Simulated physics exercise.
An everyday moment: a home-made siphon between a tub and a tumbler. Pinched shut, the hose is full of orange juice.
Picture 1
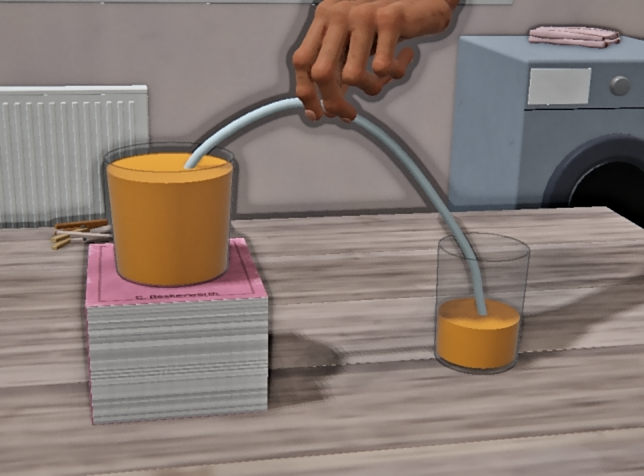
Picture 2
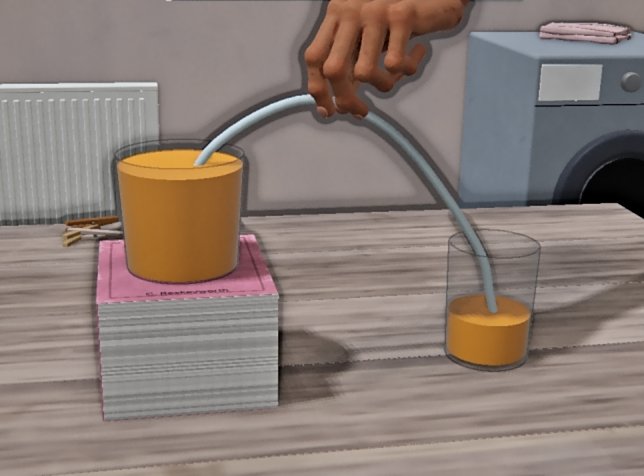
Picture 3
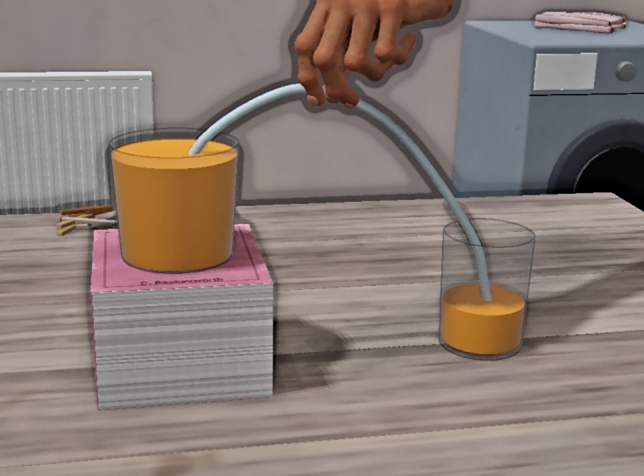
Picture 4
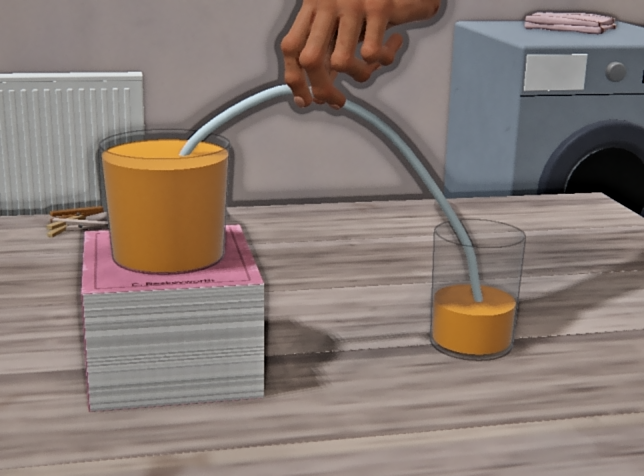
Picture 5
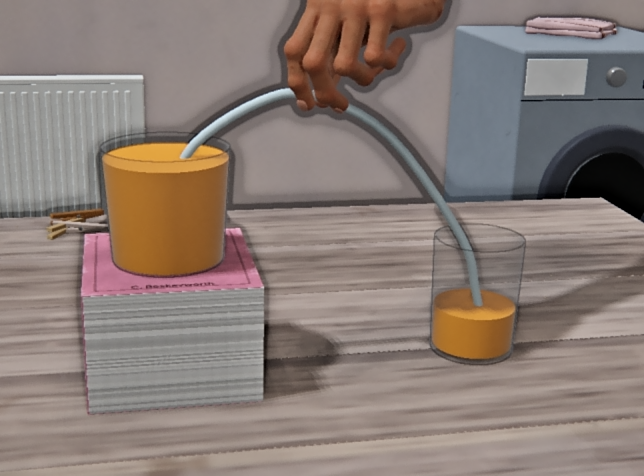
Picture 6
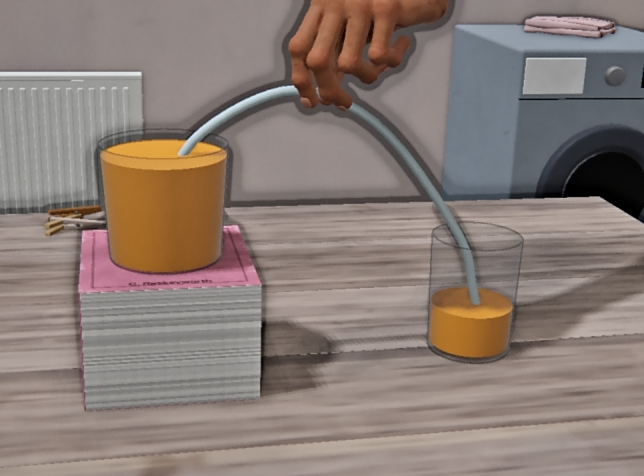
On a pale wood-grain tabletop in a room with a white radiator and a blue-grey washing machine behind, the view is from the front, slightly above. At left, a tub nearly full of orange juice sits on a thick pink-covered book, and a hand pinches a pale blue hose arching to a partly filled tumbler at right. The camera shakes slightly while hand, hose and juice levels stay still.
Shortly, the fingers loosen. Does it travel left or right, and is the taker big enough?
The liquid travels right, and once there it spills out.
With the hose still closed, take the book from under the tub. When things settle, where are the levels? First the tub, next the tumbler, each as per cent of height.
You'd see the first filled to 70 per cent of its height and the second to 65 per cent.
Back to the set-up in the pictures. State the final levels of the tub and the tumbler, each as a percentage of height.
Once it settles, you'd see close to 15 and 100 per cent.
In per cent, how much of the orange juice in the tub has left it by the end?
Some 85 per cent of the contents.
Soon after, the tub is about two thirds full; the tumbler is about three quarters full.
Later, the tub is about a third full; the tumbler is full to the brim; some has gone over the lower rim.
In the end, the tub is nearly empty; the tumbler is full to the brim; some has gone over the lower rim.
